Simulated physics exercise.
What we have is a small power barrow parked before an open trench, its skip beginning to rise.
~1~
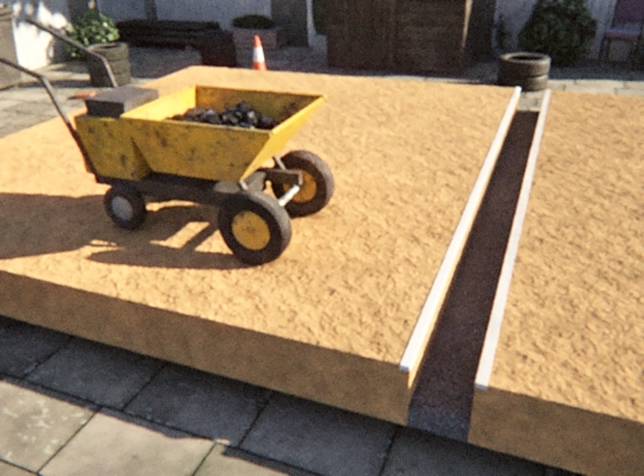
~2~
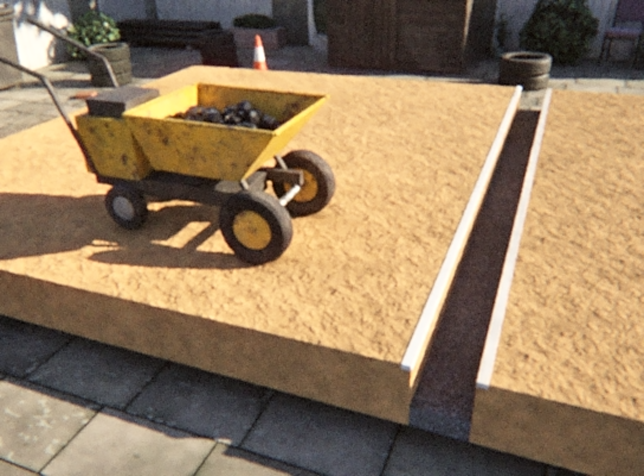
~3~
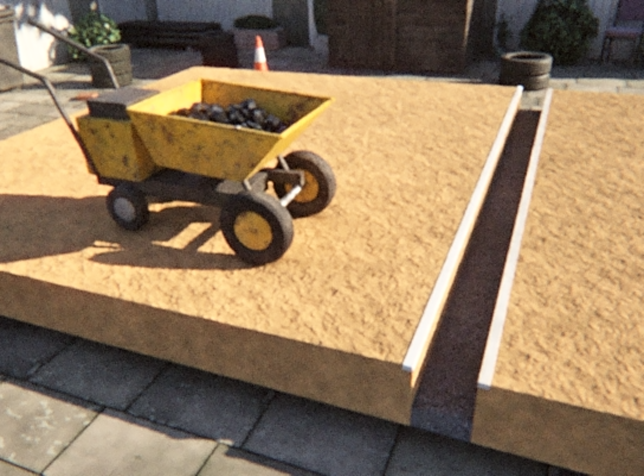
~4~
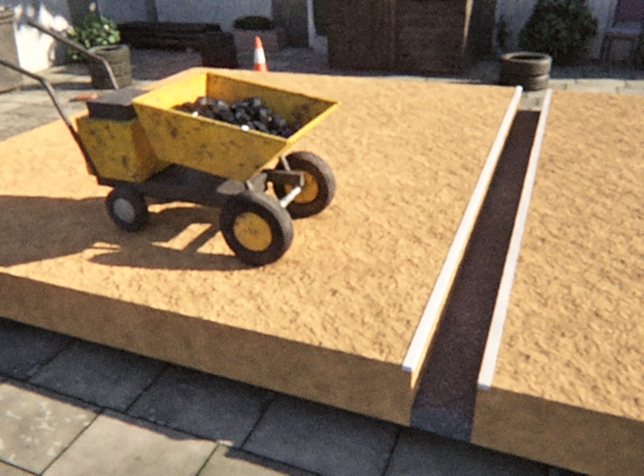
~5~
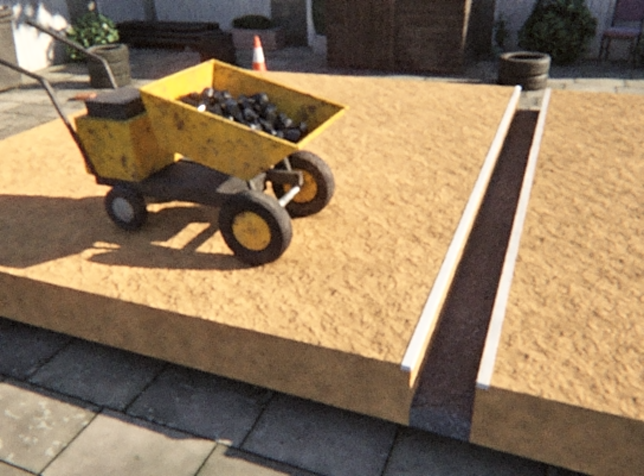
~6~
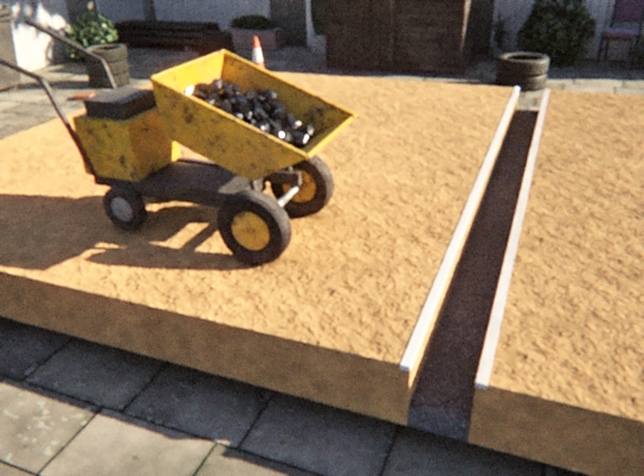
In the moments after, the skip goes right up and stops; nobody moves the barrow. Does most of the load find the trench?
The trench ends with under half of it.
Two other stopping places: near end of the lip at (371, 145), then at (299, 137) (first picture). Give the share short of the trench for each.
Near 0 % and 40 %.
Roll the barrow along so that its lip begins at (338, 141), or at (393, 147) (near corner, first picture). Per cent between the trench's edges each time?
In turn 90 and 40 in a hundred.
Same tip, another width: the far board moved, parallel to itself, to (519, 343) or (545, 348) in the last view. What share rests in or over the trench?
In turn 20 and 20 in a hundred.
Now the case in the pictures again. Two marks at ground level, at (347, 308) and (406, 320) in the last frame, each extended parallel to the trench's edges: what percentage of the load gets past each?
First some 80, then 30 per cent.
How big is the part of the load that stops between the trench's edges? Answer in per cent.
Some 20 per cent.
Soon after the last picture, skip tipped steeply; all in the skip.
A little later, skip tipped right over; most in the skip; a small part short of the trench; a stray few in or heaped over the trench; a stray few falling.
Later still, skip tipped right over; about a quarter in the skip; about two thirds short of the trench; a small part in or heaped over the trench.
By the end, skip tipped right over; a small part in the skip; most short of the trench; about a quarter in or heaped over the trench; none beyond it.
